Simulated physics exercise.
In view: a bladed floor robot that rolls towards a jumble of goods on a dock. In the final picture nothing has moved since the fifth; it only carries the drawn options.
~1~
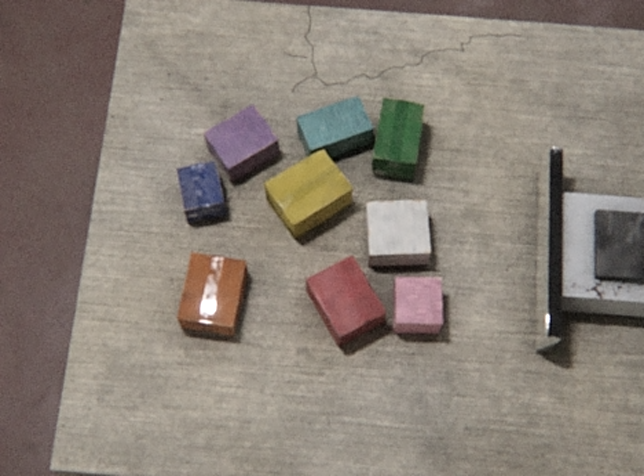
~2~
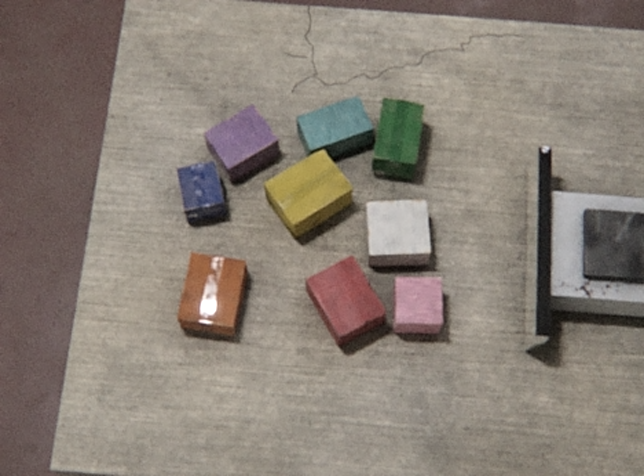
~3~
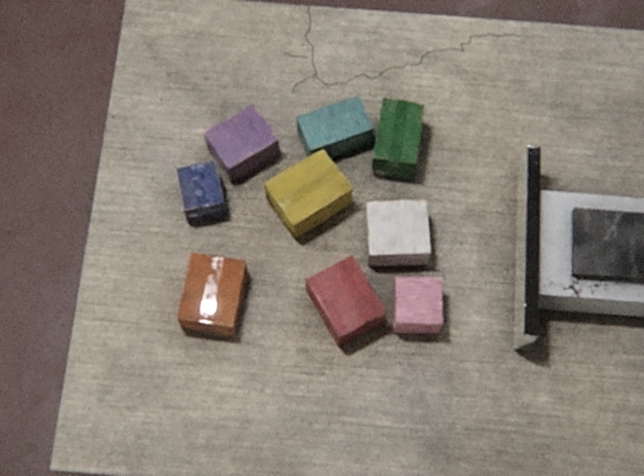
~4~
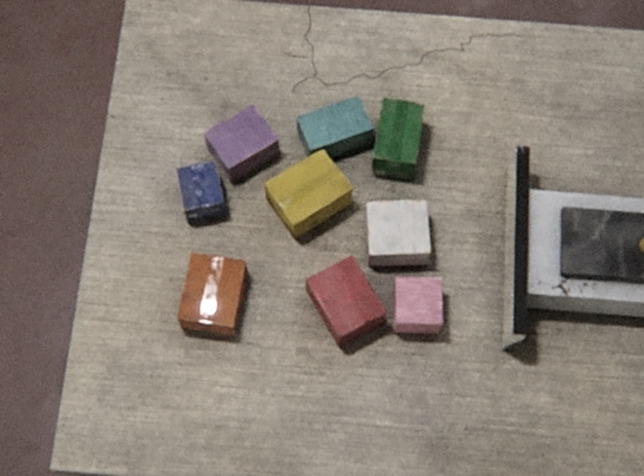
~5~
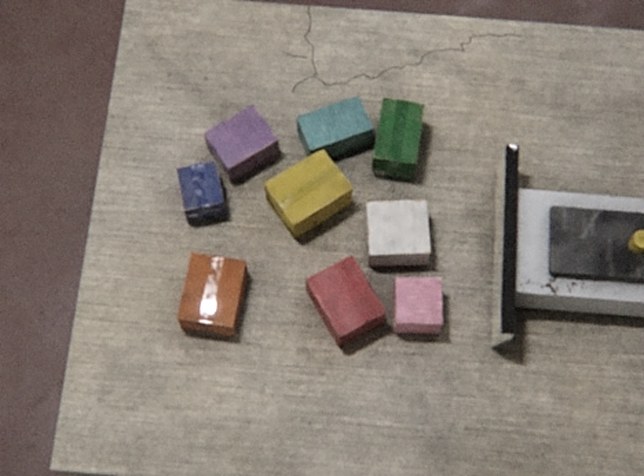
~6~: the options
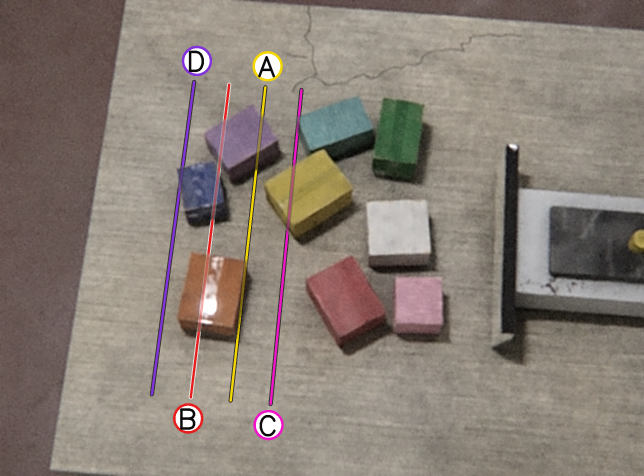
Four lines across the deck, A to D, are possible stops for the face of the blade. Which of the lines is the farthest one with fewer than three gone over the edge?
At D, and not beyond.
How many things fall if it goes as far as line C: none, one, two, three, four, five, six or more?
By then, none.
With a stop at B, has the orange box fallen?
Yes.
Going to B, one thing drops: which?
It is the orange box.
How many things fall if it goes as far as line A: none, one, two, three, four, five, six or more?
In all, none.
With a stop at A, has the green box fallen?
No.
On the copy, A at (249, 236); B at (211, 233); C at (287, 239); D at (174, 230).
On D. First, robot (471, 233); turquoise crate (323, 124); green box (377, 130).
Then, robot (348, 224); orange box (128, 289); blue box (171, 193).
Finally, robot (255, 216); orange box over the edge; blue box over the edge; two fallen.
By contrast, A is within the limit but short; B is within the limit but short; C is within the limit but short.
